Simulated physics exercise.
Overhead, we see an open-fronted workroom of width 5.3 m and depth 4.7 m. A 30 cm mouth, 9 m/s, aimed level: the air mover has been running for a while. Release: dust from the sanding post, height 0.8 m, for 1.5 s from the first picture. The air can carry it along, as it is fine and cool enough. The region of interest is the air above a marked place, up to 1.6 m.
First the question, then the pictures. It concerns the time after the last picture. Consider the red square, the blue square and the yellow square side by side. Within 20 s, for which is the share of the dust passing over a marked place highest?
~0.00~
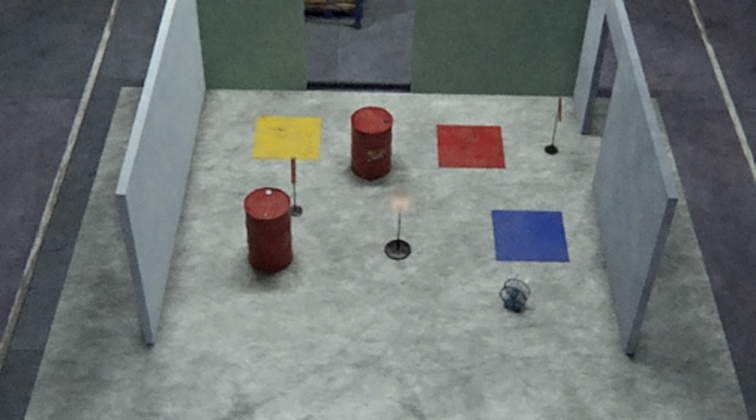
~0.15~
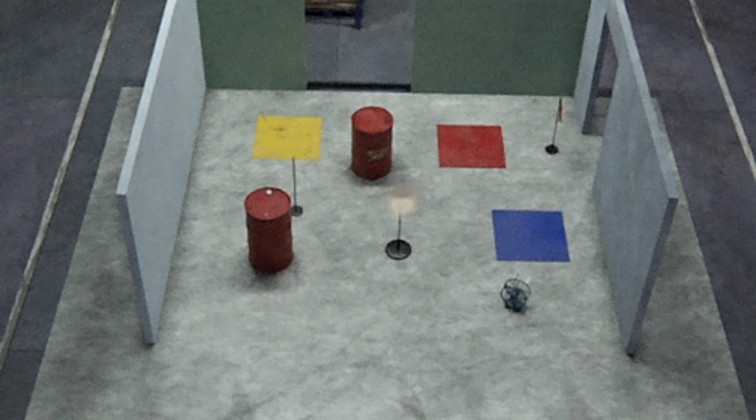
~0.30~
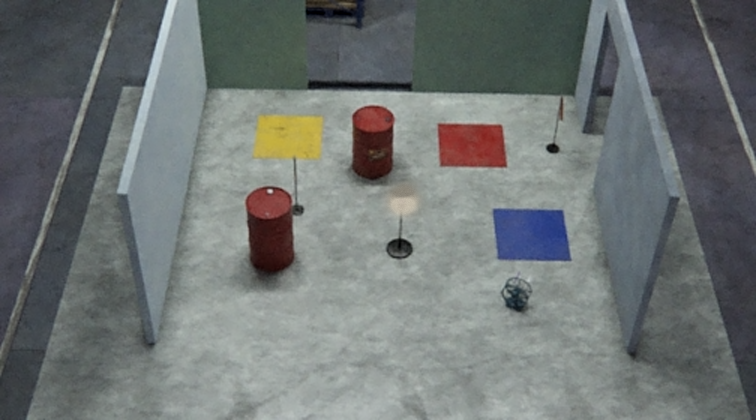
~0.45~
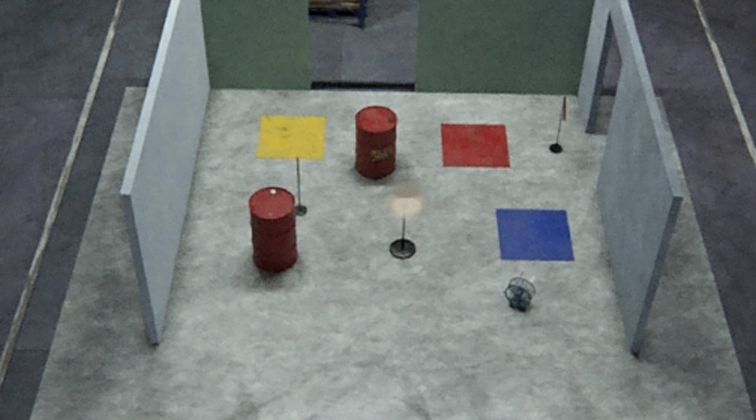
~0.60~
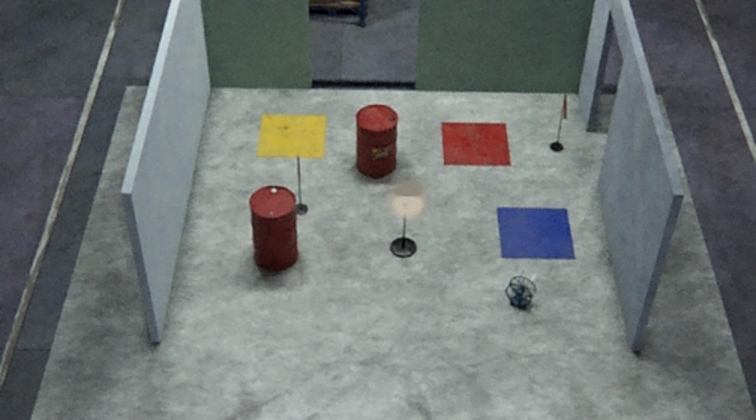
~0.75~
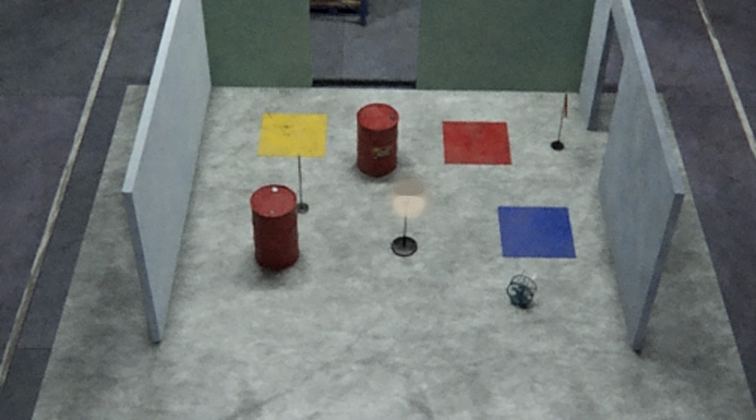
The blue one.
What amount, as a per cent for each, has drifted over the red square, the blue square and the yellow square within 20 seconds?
Around 3 % for red, 90 % for blue, 0 % for yellow.
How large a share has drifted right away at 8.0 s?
Roughly 0 percent by then.
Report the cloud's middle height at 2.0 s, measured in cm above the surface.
Middle height: Approx. 70 cm.
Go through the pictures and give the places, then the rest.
In the first picture, the dust is thickest near (401, 200), the sanding post stands at (400, 210) and the air mover is at (515, 293).
In the second picture, the dust is thickest near (402, 200), the blue square is centred on (530, 236), the yellow square is centred on (288, 138) and the red square is centred on (471, 146).
In the third picture, the dust is thickest near (403, 200) and a ribbon ends at (561, 120).
In the fourth picture, the dust is thickest near (406, 200), the top of a barrel is at (376, 119) and the top of a barrel is at (272, 202).
In the fifth picture, the dust is thickest near (407, 199).
In the sixth picture, the dust is thickest near (409, 198) and a ribbon ends at (566, 117).
By 2.0 s we count, 0 % has passed over the blue square, 0 % over the yellow square and 0 % over the red square, with 100 % still about or yet to come, and the middle of the rest is near (413, 202).
By 4.0 s we count, 0 % has passed over the blue square, 0 % over the yellow square and 0 % over the red square, with 100 % still about or yet to come, and the middle of the rest is near (424, 209).
By 8.0 s we count, 1 % has passed over the blue square, 0 % over the yellow square and 0 % over the red square, with 100 % still about or yet to come, and the middle of the rest is near (455, 223).
By 20.0 s we count, 90 % has passed over the blue square, 0 % over the yellow square and 3 % over the red square, with 53 % still about or yet to come, and the middle of the rest is near (377, 74).
